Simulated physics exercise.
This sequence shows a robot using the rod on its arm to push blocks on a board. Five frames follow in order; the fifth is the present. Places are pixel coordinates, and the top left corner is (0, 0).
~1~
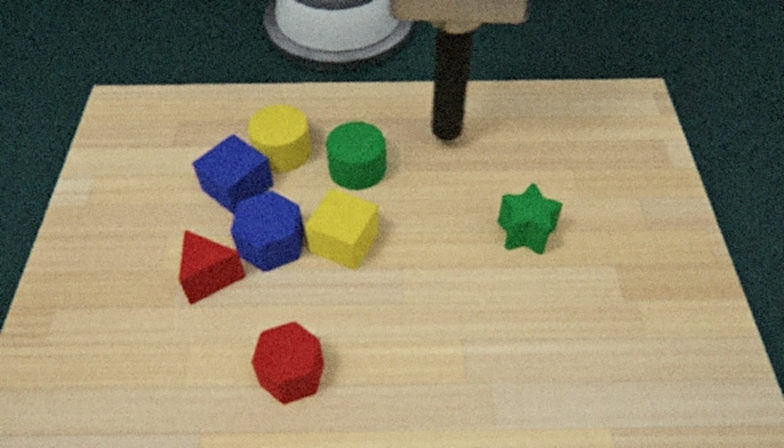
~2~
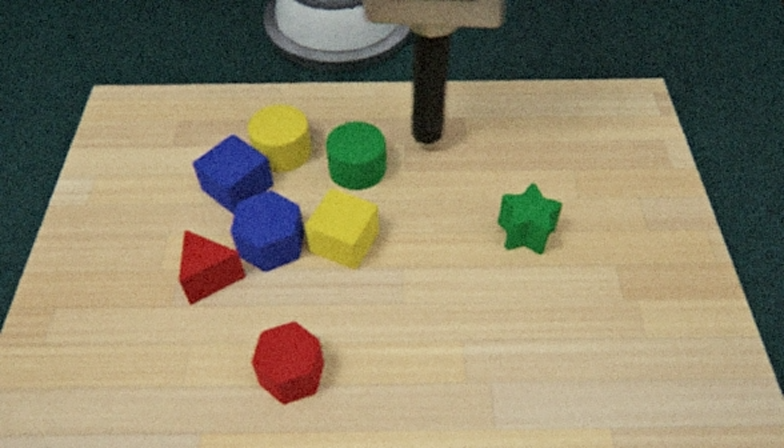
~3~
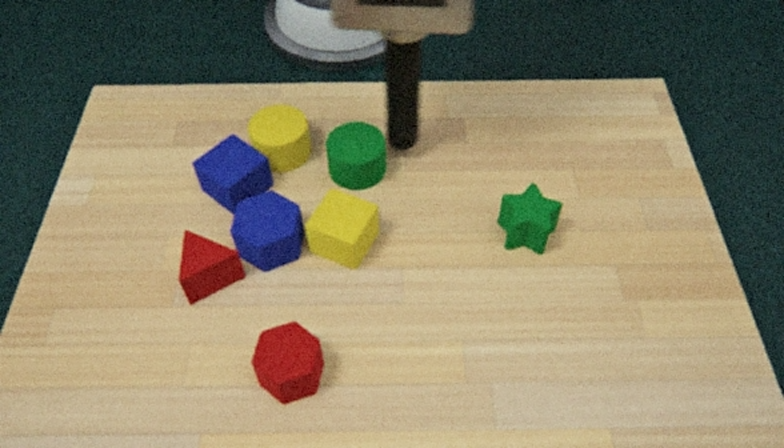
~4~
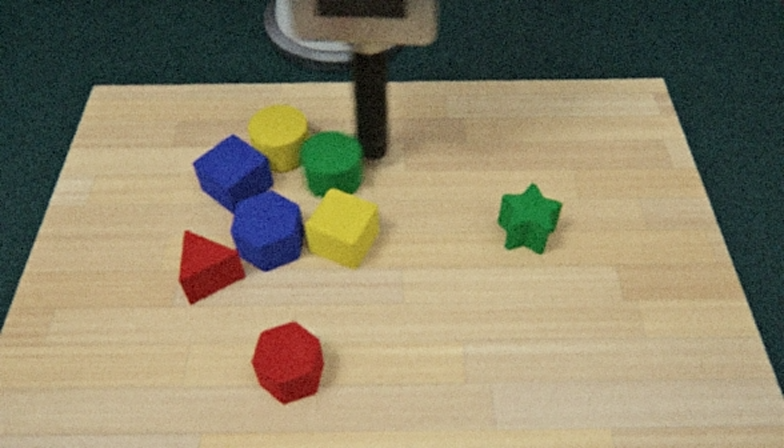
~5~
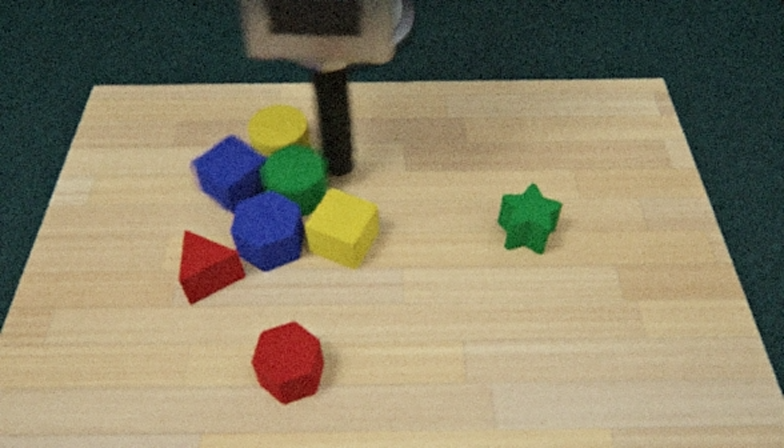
On a wooden board, a robot's rod moves left and pushes the green round block leftward.
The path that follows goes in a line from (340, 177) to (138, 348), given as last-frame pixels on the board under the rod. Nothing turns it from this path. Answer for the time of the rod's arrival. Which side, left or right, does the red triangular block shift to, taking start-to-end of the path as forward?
Towards the left-hand side.
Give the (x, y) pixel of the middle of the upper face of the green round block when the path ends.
Somewhere near (216, 194).
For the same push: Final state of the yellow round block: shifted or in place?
If the rod follows that path, the yellow round block stays in its place.
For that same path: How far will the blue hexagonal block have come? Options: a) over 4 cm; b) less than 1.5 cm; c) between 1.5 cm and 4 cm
I'll go with a - over 4 cm.
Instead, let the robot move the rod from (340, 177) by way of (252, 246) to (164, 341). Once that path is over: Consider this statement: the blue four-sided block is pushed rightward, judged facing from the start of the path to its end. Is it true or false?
My answer: True.
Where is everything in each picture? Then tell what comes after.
The first frame shows lower end of the rod at (447, 131), tops of blocks, red triangular block at (201, 253), blue four-sided block at (230, 160), blue hexagonal block at (265, 217), yellow round block at (278, 124), green round block at (356, 141).
The second frame shows rod at (427, 134), blocks as before.
The third frame shows rod at (402, 140), blocks as before.
The fourth frame shows rod at (373, 150), green round block at (330, 151).
The fifth frame shows rod at (339, 166), red triangular block at (201, 253), blue four-sided block at (228, 160), blue hexagonal block at (265, 217), yellow round block at (278, 124), green round block at (294, 167).
On the path given first. One third of the way, rod at (277, 217); red triangular block at (195, 262), turned 20° clockwise; blue four-sided block at (194, 155); blue hexagonal block at (240, 235), turned 50° anticlockwise; green round block at (230, 186).
Two thirds of the way, rod at (207, 275); red triangular block at (120, 339); blue four-sided block at (192, 154); blue hexagonal block at (166, 302), turned 60° anticlockwise; green round block at (216, 194).
At the end, rod at (132, 339); red triangular block at (51, 429); blue four-sided block at (192, 154); blue hexagonal block at (92, 376), turned 75° anticlockwise; yellow round block not moved; green round block at (216, 194).
